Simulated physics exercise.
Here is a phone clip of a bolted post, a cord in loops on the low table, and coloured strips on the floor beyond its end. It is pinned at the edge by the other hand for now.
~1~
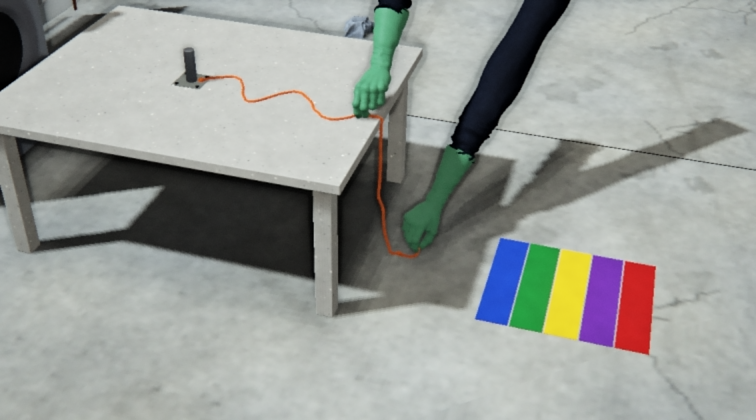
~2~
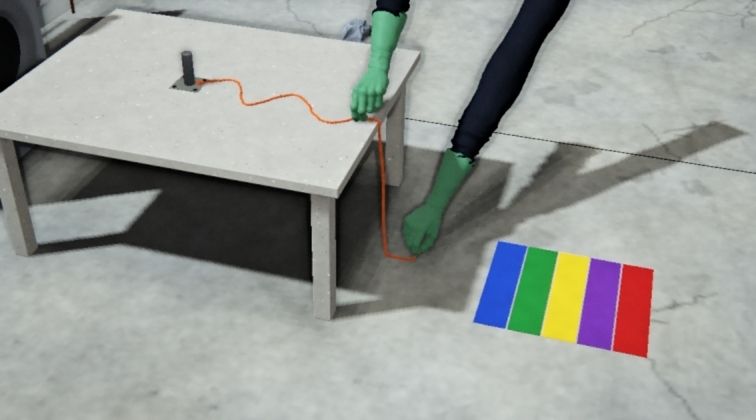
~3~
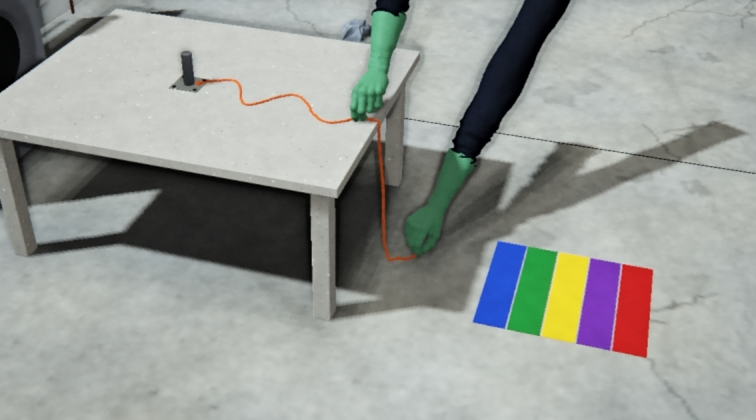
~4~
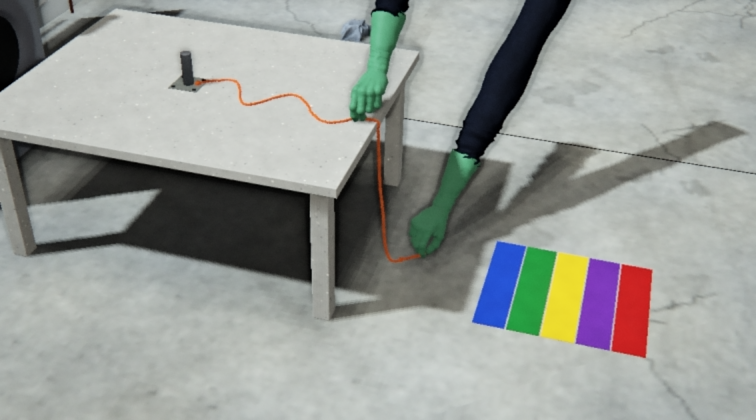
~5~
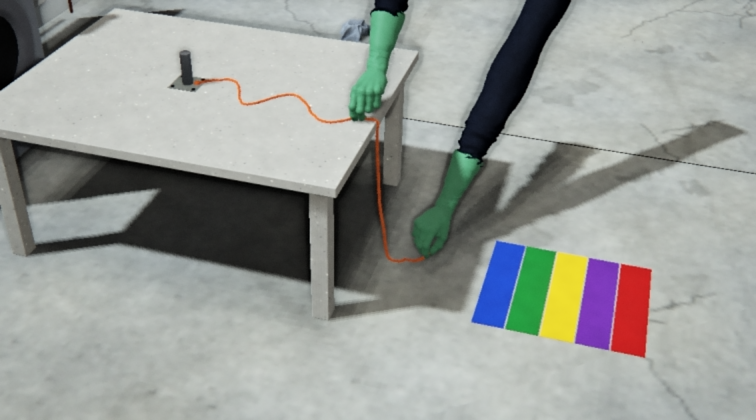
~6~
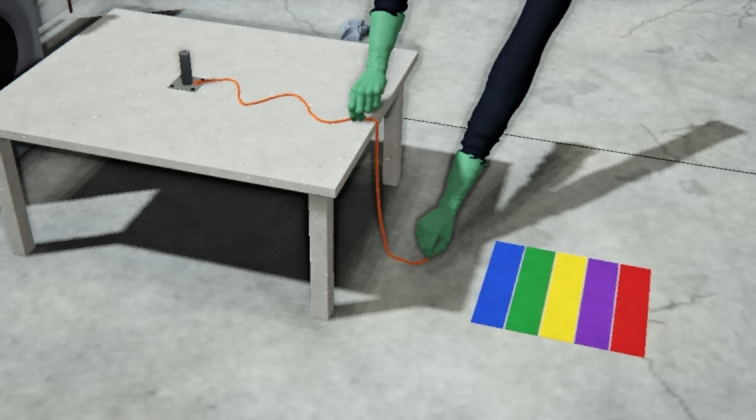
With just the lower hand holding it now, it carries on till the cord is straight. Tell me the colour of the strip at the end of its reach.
It is purple.
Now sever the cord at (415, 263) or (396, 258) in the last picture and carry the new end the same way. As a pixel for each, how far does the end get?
You'd find it around (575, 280) the first time and around (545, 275) the second.
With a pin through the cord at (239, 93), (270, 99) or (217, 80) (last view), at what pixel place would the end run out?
Per try (px, approx.): (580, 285); (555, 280); (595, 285).
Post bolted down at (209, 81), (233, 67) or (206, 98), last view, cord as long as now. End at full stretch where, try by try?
You'd find it around (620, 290), then (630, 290), and finally (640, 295).
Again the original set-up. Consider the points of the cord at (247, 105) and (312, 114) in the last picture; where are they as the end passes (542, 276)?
You'll find them at about (282, 103) and about (374, 120).
Early on, end near (542, 276); over green.
Midway, end near (580, 283); over yellow.
At the end of the slack, end near (603, 287); over purple. It gets as far as the purple strip.
